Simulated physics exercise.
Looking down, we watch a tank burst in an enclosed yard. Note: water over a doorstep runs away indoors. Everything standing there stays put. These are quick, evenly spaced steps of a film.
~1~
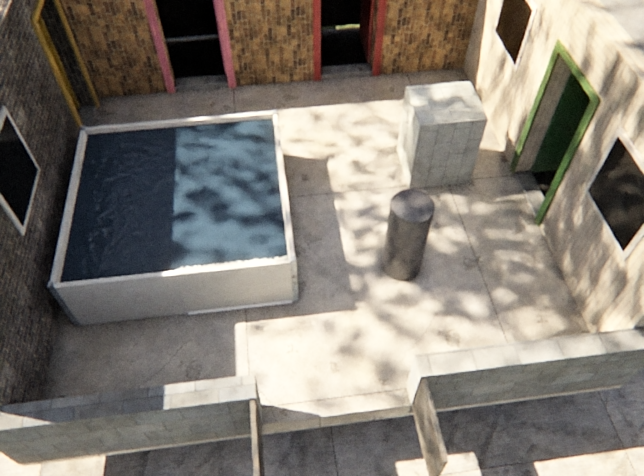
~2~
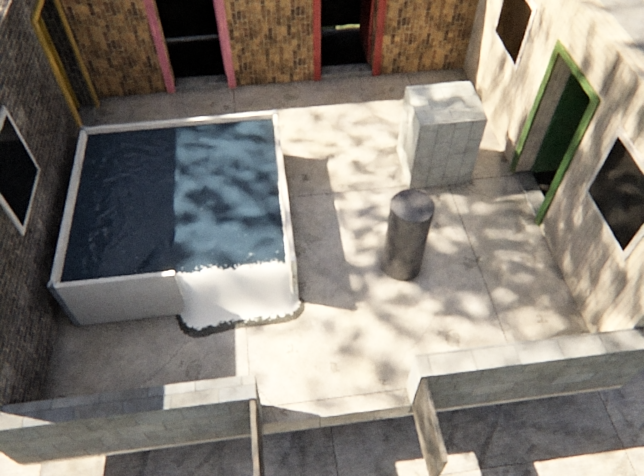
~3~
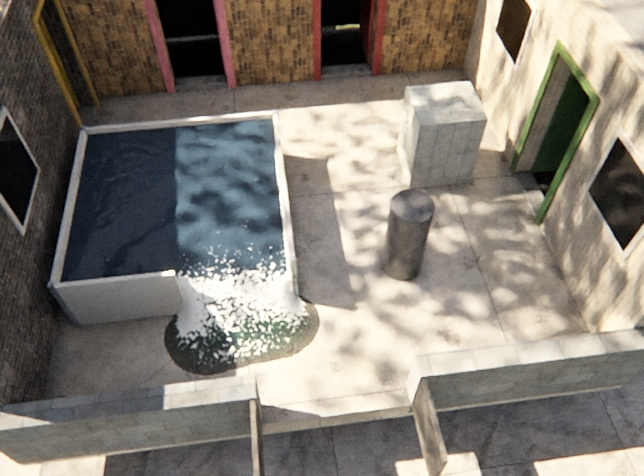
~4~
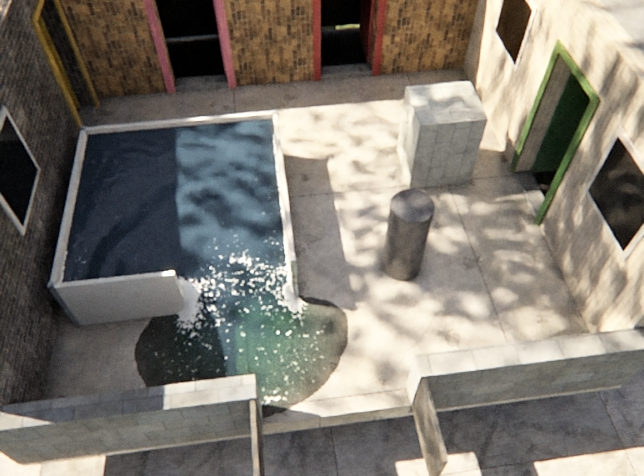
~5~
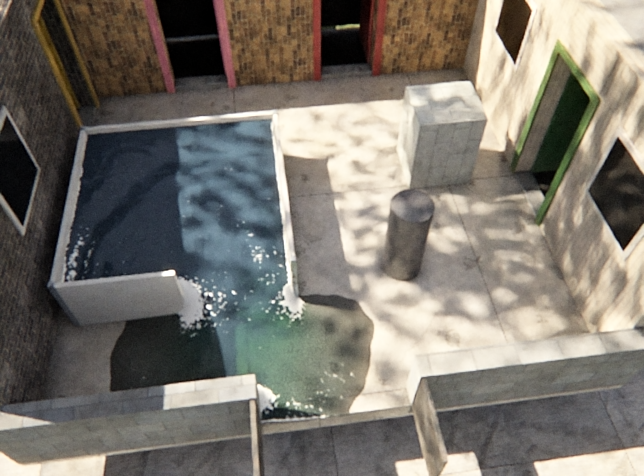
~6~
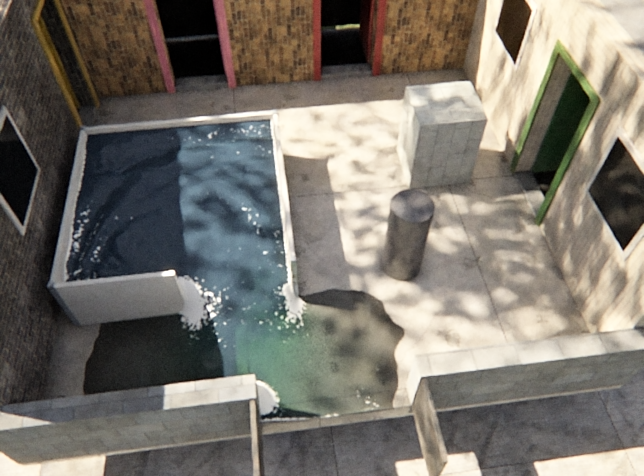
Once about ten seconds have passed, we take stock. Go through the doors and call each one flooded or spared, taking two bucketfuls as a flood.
Green door: Spared, yellow door: Spared, red door: Spared, pink door: Spared.
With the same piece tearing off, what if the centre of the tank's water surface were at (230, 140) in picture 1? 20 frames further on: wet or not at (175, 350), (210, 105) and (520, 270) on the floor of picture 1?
The first spot ends up sodden, the second left untouched and the third sodden.
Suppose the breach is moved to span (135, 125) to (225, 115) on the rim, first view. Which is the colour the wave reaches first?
Answer: The pink-painted one.
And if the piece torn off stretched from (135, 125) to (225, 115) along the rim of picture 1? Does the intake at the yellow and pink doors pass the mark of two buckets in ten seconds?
Lab note: The yellow one tops the threshold, the pink one tops the threshold.
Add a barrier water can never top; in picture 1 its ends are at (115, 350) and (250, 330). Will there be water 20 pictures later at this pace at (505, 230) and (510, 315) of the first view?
Taking the points in order, the first is inundated and the second is inundated.
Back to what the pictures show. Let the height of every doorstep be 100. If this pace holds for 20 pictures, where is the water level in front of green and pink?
First around 30 percent, second around 0 percent.
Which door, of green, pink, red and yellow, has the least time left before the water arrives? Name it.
The door marked yellow, I reckon.
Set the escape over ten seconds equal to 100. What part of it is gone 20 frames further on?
Around 50 percent.
A moment on, water covers 20 % of the floor; the green door not reached, the yellow door not reached, the red door not reached, the pink door not reached.
Next, water covers 25 % of the floor; the green door not reached, the yellow door not reached, the red door not reached, the pink door not reached.
Then, water covers 35 % of the floor; the green door wet at the sill, nothing in, the yellow door wet at the sill, nothing in, the red door not reached, the pink door not reached.
Later, water covers 65 % of the floor; the green door wet at the sill, nothing in, the yellow door under two buckets in, the red door wet at the sill, nothing in, the pink door wet at the sill, nothing in.
In the end, water covers 95 % of the floor; the green door wet at the sill, nothing in, the yellow door under two buckets in, the red door wet at the sill, nothing in, the pink door wet at the sill, nothing in.
